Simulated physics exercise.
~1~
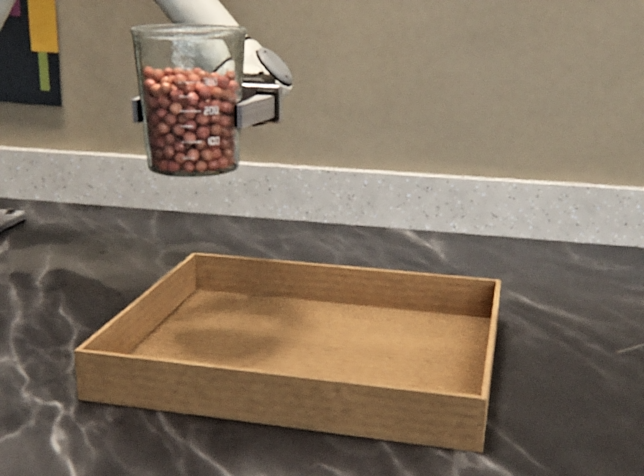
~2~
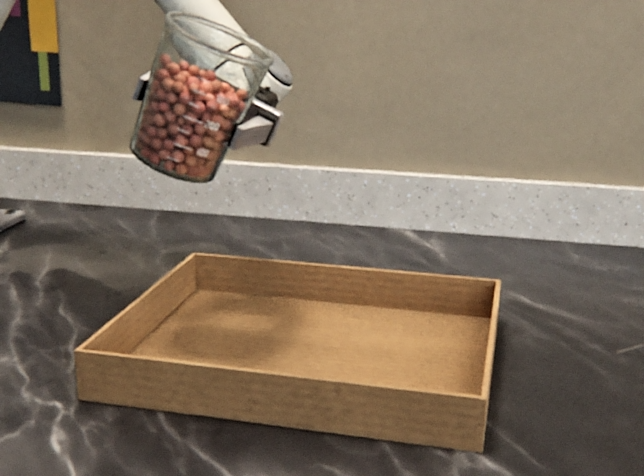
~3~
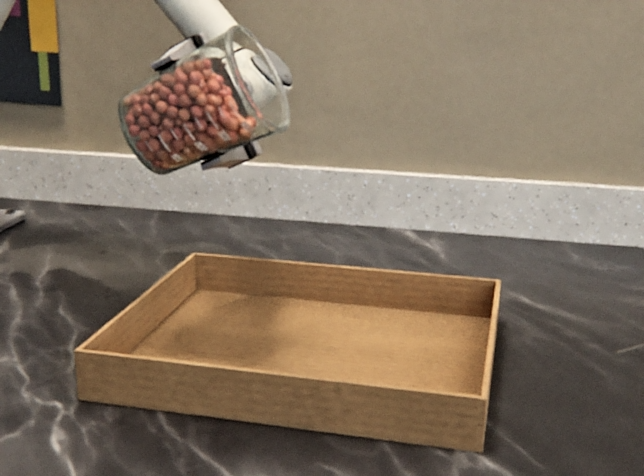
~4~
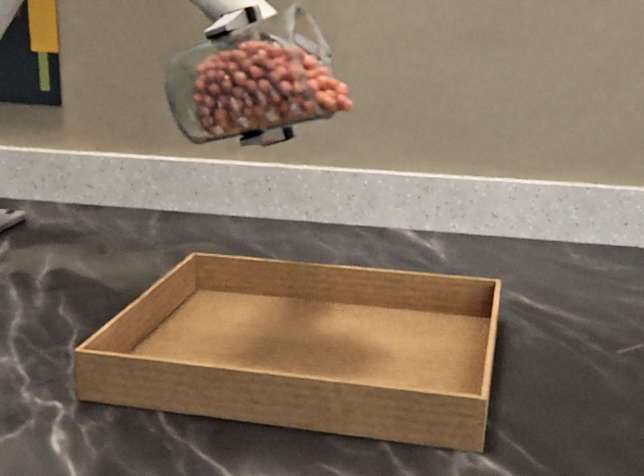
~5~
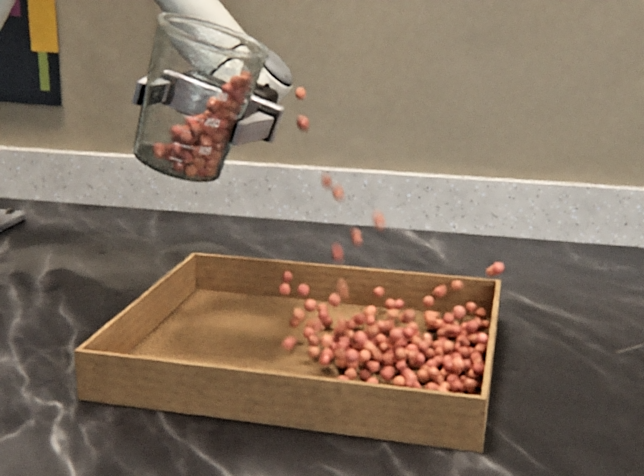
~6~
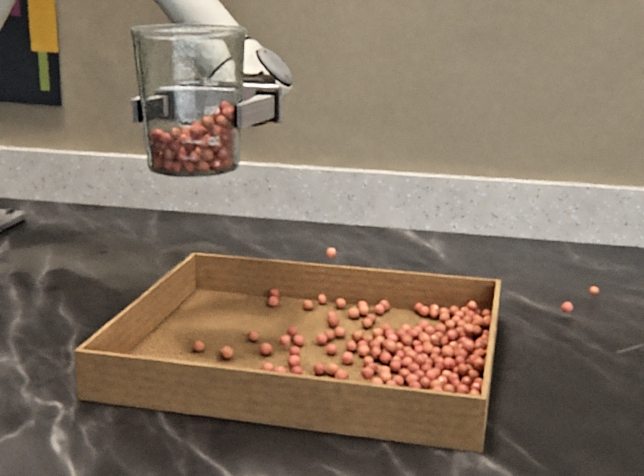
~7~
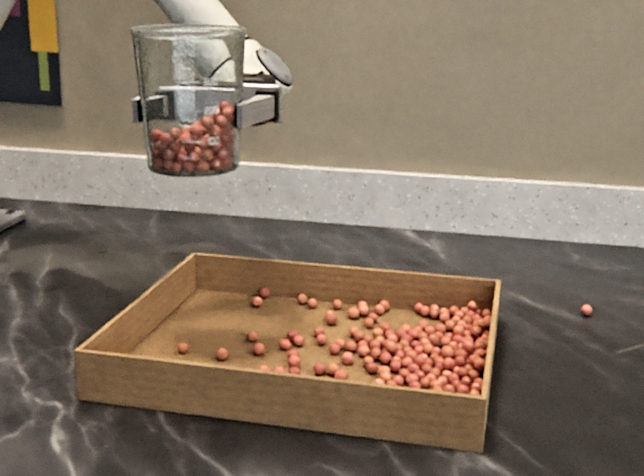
Beaker of reddish beads tipped by a robotic arm, spilling most into a wooden tray before returning upright, partly full.
